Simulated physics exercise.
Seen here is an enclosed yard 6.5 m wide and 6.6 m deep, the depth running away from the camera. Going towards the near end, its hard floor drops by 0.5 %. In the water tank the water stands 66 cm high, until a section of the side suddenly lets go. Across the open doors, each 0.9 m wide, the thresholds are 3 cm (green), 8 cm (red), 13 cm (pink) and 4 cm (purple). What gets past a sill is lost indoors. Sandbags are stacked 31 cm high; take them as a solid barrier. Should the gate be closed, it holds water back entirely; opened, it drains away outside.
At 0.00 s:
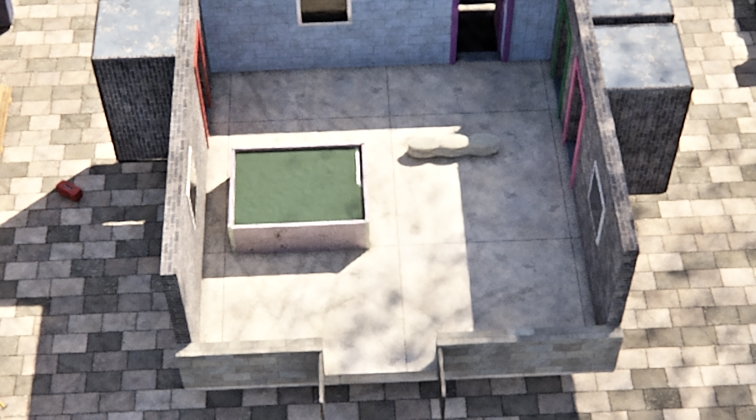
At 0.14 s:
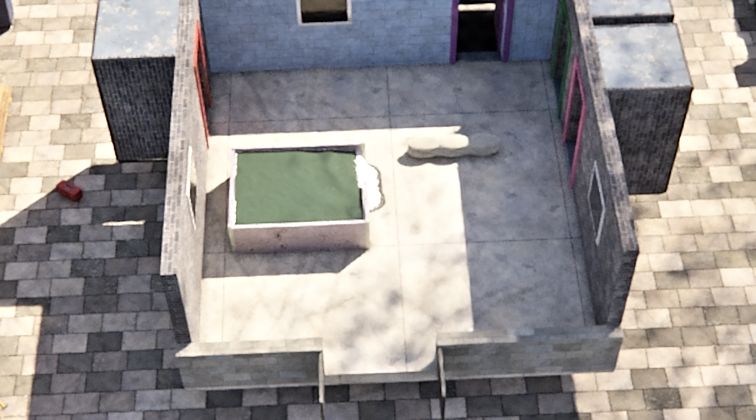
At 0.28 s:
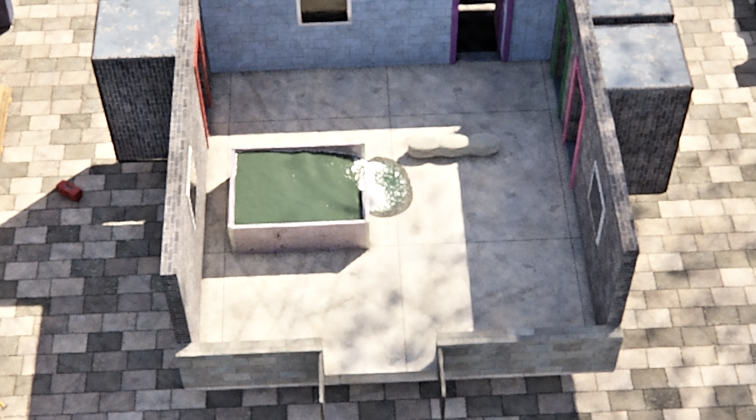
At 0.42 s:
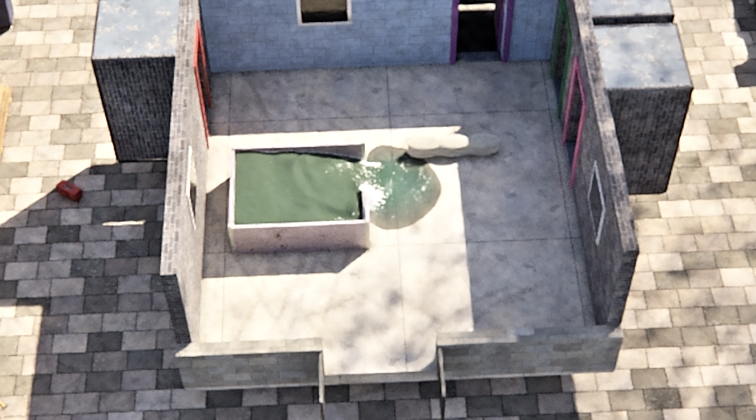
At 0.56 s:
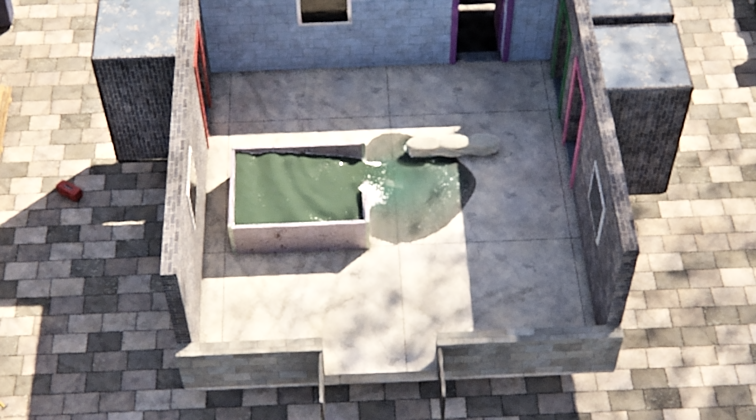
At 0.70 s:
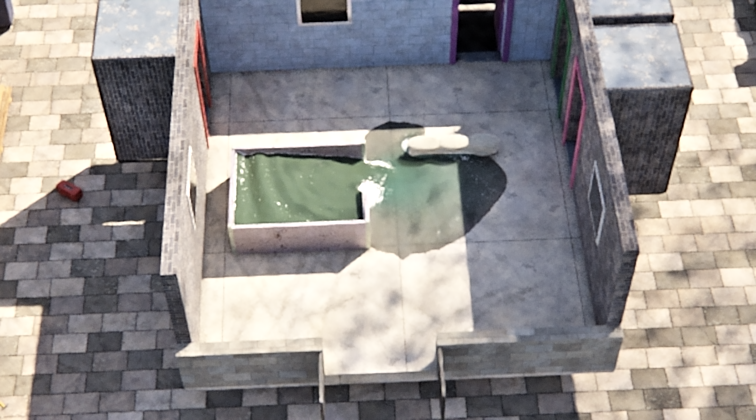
We see a walled yard with a rectangular tank of green water; water bursts from the tank's right side and spreads in a widening, rounded sheet across the pale floor, reaching around the low sandbags as the tank's surface ripples.
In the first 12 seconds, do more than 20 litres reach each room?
In the end the green door lets in more than the limit, the red door lets in less than the limit, the pink door lets in more than the limit, the purple door lets in more than the limit.
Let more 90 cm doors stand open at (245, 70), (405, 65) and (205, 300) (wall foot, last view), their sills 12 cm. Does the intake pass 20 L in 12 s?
So, in the order given, it's shy of the mark, then shy of the mark, then shy of the mark.
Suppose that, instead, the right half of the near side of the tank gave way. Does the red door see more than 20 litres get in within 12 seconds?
Relative to that limit, red ends up on the low side.
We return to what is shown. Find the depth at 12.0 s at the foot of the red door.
The depth there is near 6.0 cm.
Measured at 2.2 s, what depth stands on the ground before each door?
Depths in centimetres - green: 2, red: 0, pink: 28, purple: 5.
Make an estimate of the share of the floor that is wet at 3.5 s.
Wet share: Near 40 percent.
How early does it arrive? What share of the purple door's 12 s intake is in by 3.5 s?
I'd say close to 5 percent.
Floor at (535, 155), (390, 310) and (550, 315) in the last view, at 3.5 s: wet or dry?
Soaked, untouched, soaked.
After 1.4 s water covers 25 % of the floor and is deepest (32 cm) near (378, 186); green door not reached, red door not reached, pink door 21 cm at the sill, 3 L in, purple door not reached.
After 2.2 s water covers 35 % of the floor and is deepest (32 cm) near (567, 179); green door 2 cm at the sill, 0 L in, red door not reached, pink door 28 cm at the sill, 71 L in, purple door 5 cm at the sill, 0 L in.
After 3.5 s water covers 40 % of the floor and is deepest (26 cm) near (597, 350); green door 4 cm at the sill, 0 L in, red door not reached, pink door 21 cm at the sill, 157 L in, purple door 5 cm at the sill, 3 L in.
After 7.0 s water covers 80 % of the floor and is deepest (16 cm) near (597, 350); green door 6 cm at the sill, 21 L in, red door 2 cm at the sill, 0 L in, pink door 11 cm at the sill, 197 L in, purple door 8 cm at the sill, 25 L in.
After 12.0 s water covers 95 % of the floor and is deepest (10 cm) near (206, 209); green door 4 cm at the sill, 41 L in, red door 6 cm at the sill, 0 L in, pink door 7 cm at the sill, 198 L in, purple door 4 cm at the sill, 42 L in.
